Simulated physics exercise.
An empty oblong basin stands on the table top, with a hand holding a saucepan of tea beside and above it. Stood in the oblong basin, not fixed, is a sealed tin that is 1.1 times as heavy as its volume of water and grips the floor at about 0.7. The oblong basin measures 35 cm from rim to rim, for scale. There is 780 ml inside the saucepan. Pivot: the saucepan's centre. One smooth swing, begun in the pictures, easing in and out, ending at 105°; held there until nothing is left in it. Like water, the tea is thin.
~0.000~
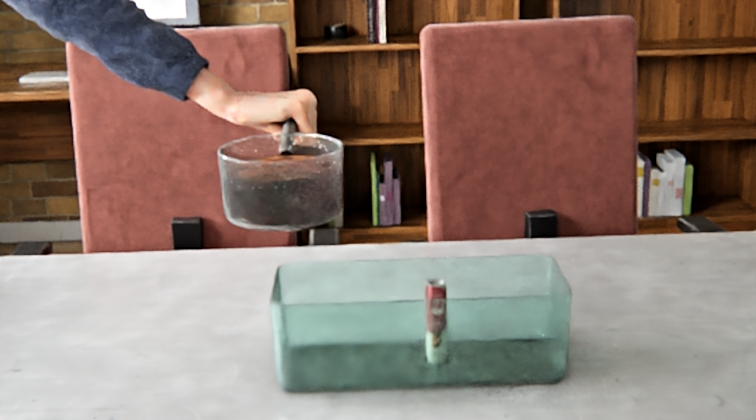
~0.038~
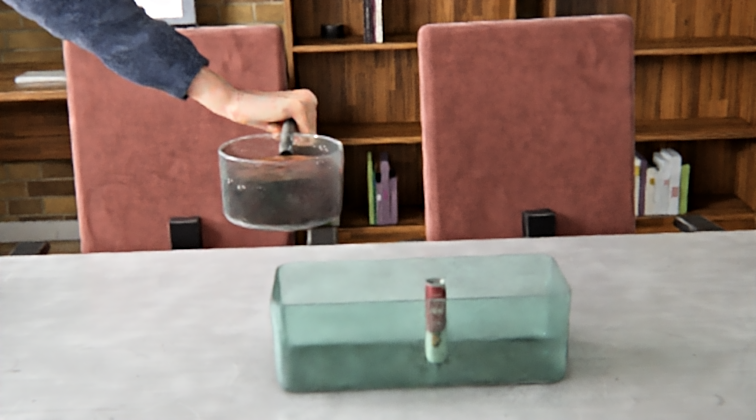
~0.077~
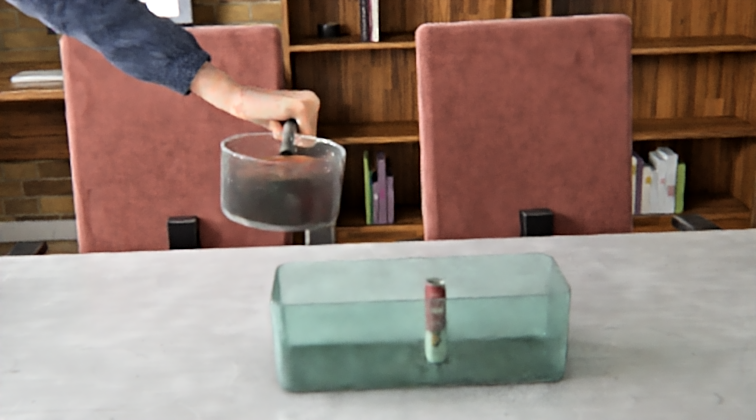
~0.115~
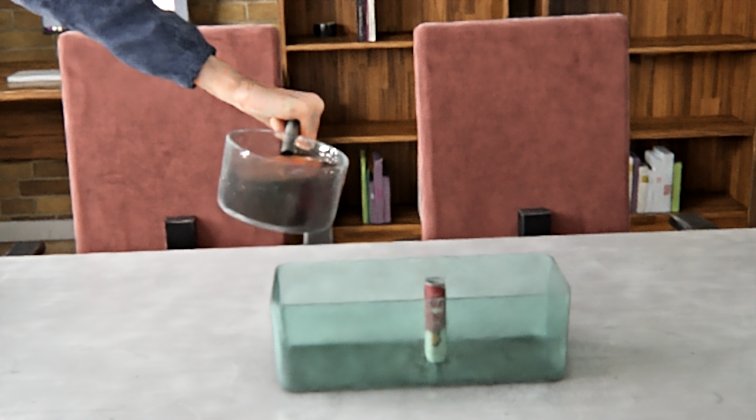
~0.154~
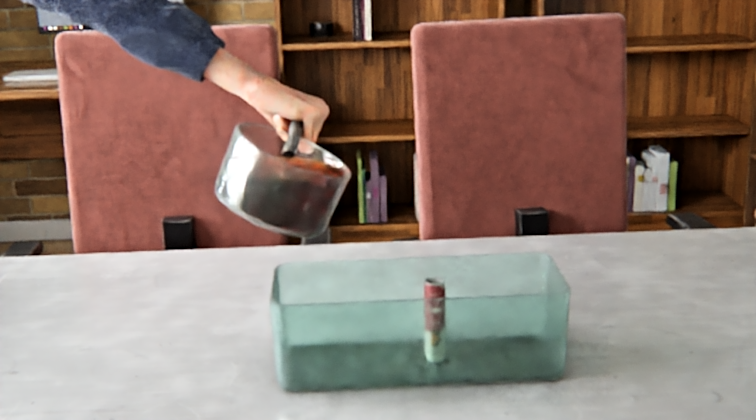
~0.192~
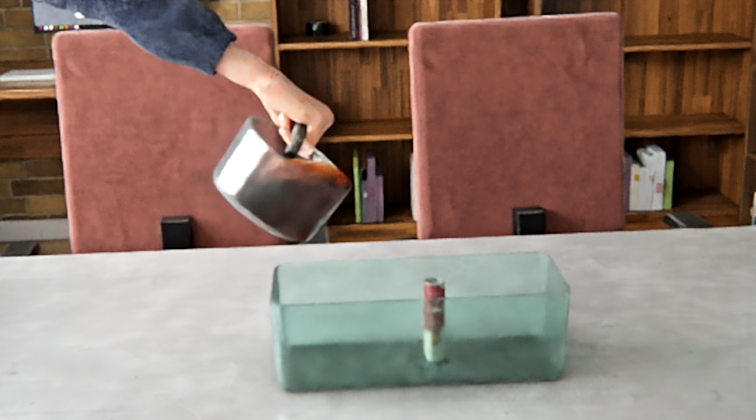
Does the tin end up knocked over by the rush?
It is not overturned.
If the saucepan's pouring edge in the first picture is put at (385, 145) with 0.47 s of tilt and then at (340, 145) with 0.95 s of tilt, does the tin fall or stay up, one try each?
The tin overturns the first time and stays vertical the second time.
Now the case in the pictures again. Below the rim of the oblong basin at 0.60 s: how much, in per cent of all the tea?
Roughly 86 percent of it.
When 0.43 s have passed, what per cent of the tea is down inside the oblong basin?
I'd put it near 30 percent.
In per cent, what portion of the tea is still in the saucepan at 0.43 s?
Fraction remaining: Approx. 28 per cent.
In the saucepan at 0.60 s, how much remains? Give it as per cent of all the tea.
About 7 % is still there.
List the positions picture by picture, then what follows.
The first frame shows tilt 0°; pouring edge (342, 147); surface from (225, 171) to (340, 167); the oblong basin's rim runs from (274, 285) to (562, 275); the tin's top is at (436, 285).
The second frame shows tilt 2°; pouring edge (342, 149); surface from (225, 171) to (340, 167).
The third frame shows tilt 7°; pouring edge (345, 154); surface from (225, 170) to (341, 168).
The fourth frame shows tilt 15°; pouring edge (348, 163); surface from (225, 170) to (343, 170).
The fifth frame shows tilt 25°; pouring edge (349, 175); surface from (223, 169) to (346, 173).
The sixth frame shows tilt 38°; pouring edge (348, 189); surface from (220, 166) to (343, 178); 1 per cent is over the edge.
After 0.43 s the tilt is 103° and 29 per cent is still to pour; the tin stands where it began.
After 0.60 s the tilt is 105° and 7 per cent is still to pour; the tin stands where it began.
After 0.78 s the tilt is 105° and 1 per cent is still to pour; the tin stands where it began.
After 0.97 s the tilt is 105° and 0 per cent is still to pour; the tin stands where it began.
In the end the tin stands where it began.
